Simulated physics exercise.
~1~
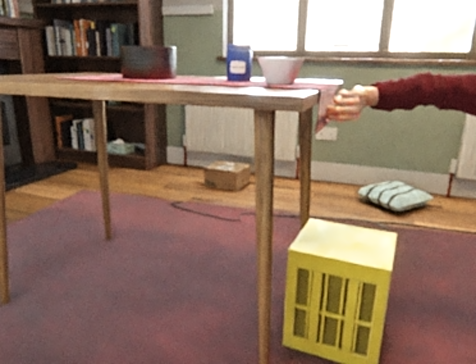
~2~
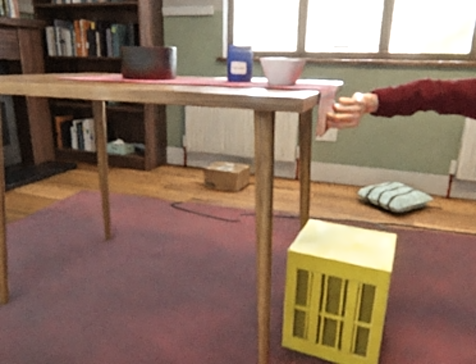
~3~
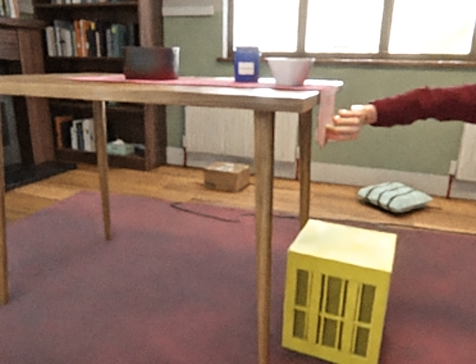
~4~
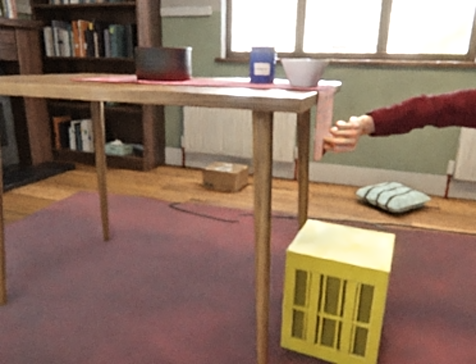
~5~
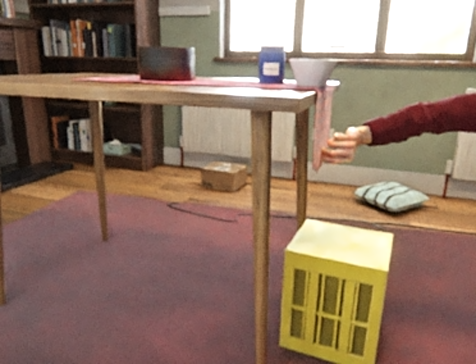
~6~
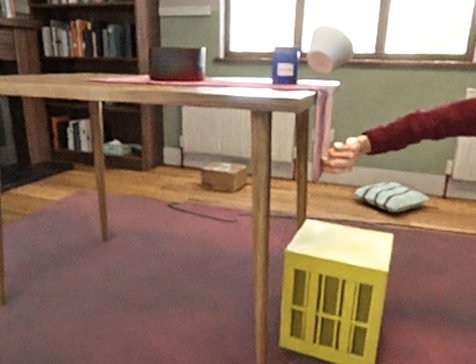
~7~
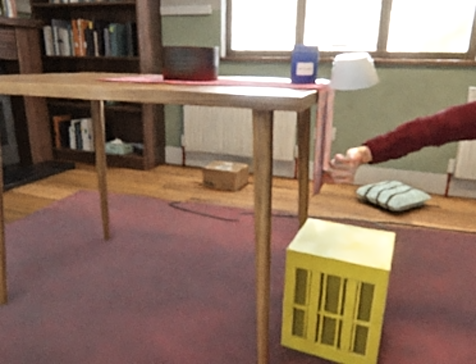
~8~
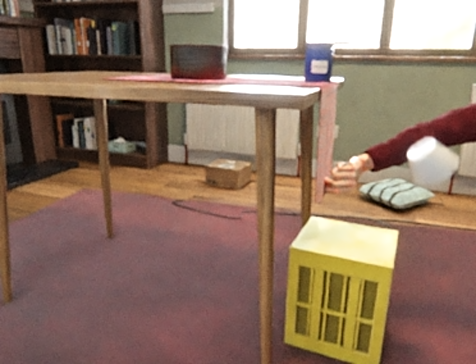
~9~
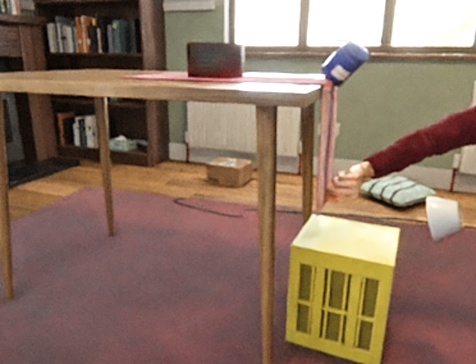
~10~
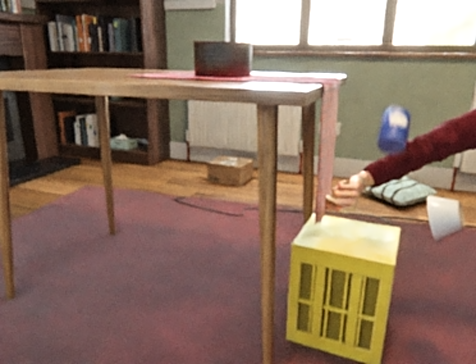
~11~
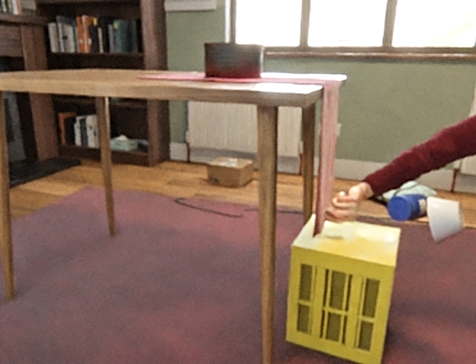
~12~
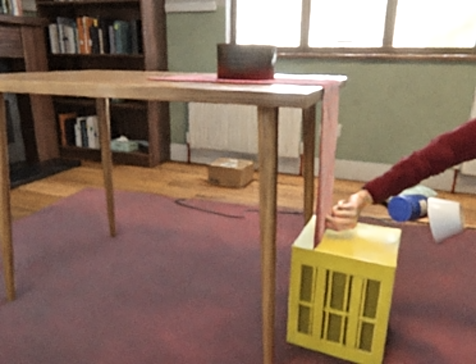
To begin with, a hand in a dark red sleeve holds the hanging end of a red runner on a wooden table, where a dark pot, a blue jar and a white bowl sit above a yellow crate. The hand pulls the cloth steadily down, and the objects slide right with it. The bowl tips over the edge first and drops to the floor. The jar follows, leaning, then tumbling down beyond the crate. Finally the cloth's hem reaches the crate, the jar and bowl lie below, and the pot remains upright on the table.
